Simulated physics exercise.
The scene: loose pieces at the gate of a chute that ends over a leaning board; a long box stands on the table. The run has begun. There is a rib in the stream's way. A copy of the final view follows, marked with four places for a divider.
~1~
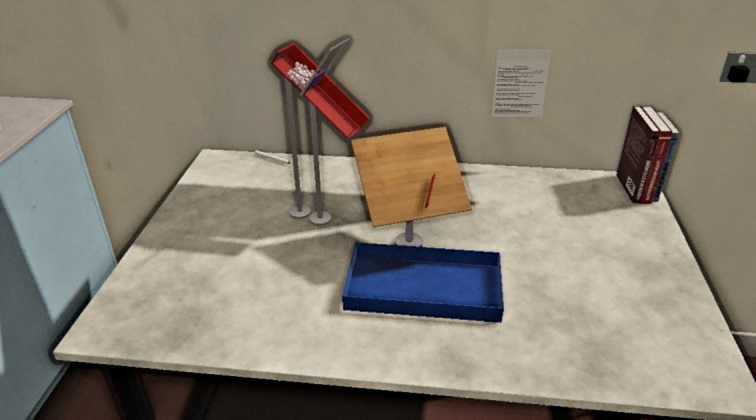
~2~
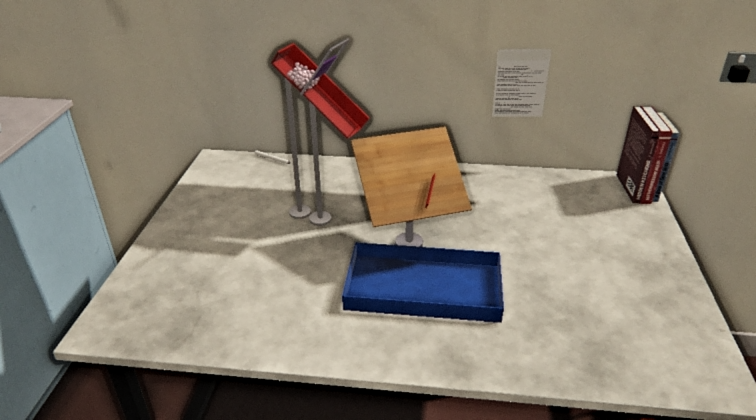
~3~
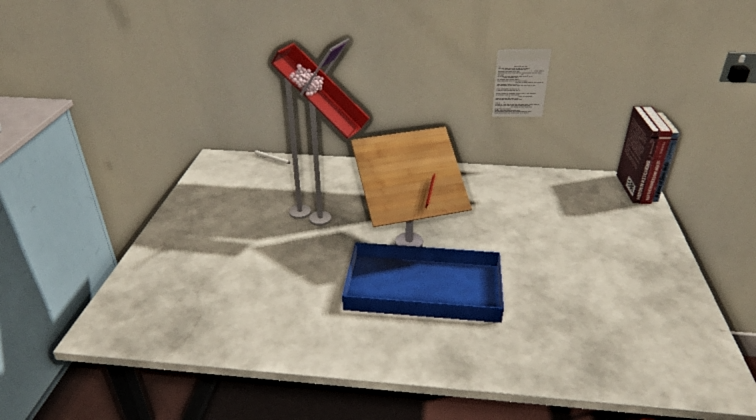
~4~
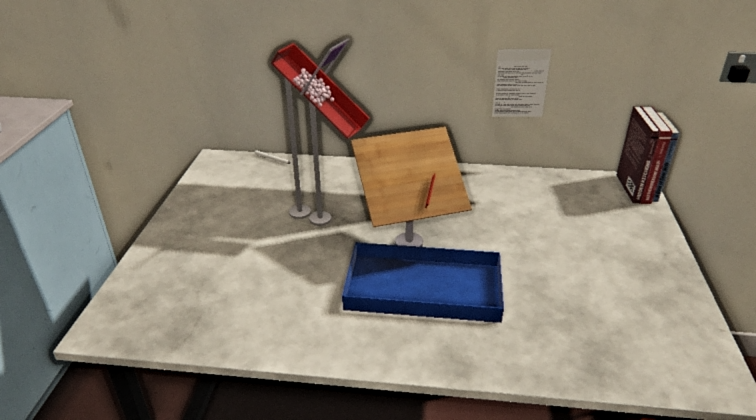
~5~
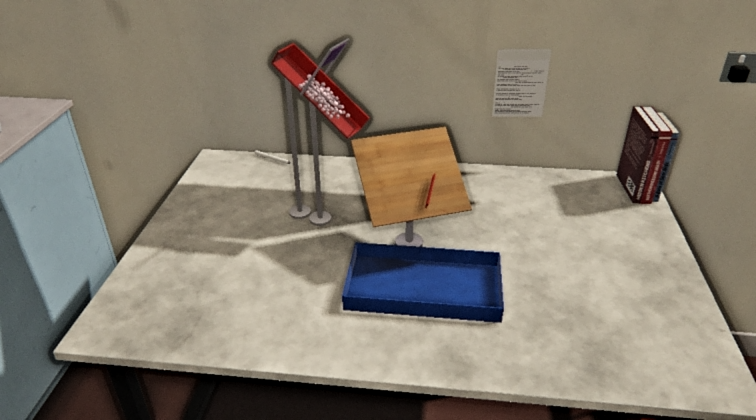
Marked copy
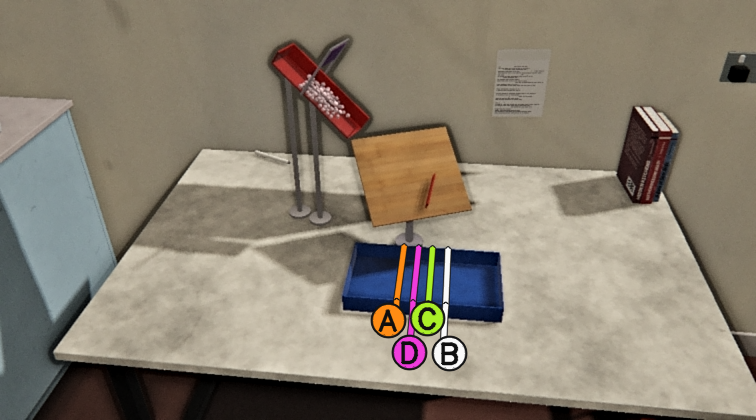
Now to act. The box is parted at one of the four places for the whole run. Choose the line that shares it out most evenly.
C.
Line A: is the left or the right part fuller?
Right.
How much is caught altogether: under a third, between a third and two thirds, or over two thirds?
It is over two thirds.
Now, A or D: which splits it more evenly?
It is D.
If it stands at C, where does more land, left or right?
More lands on the left.
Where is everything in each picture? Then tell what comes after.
In the first picture, load behind the gate at (305, 76), sugar pearls; lip of the chute at (355, 133), sloping fairly steeply.
In the second picture, middle of the board at (411, 174), tilted fairly steeply; middle of its low edge at (424, 218); of its high edge at (399, 133).
In the third picture, front corners of the box at (343, 296) and (503, 308), empty; front of the load at (311, 94).
In the fourth picture, middle of the load at (314, 88); its front at (332, 100), about a third of the way to the lip; rib from (435, 174) to (428, 204).
In the fifth picture, middle of the load at (324, 95); its front at (348, 116), about two thirds of the way to the lip.
On the marked copy, line A crosses the front rim at (396, 300); line B crosses the front rim at (445, 304); line C crosses the front rim at (428, 302); line D crosses the front rim at (412, 301).
Choosing A, of what is caught, a stray few on the left of the divider, nearly all on the right.
Choosing B, of what is caught, nearly all on the left of the divider, a small part on the right.
Choosing C, of what is caught, about two thirds on the left of the divider, about a third on the right.
Choosing D, of what is caught, about a quarter on the left of the divider, most on the right.
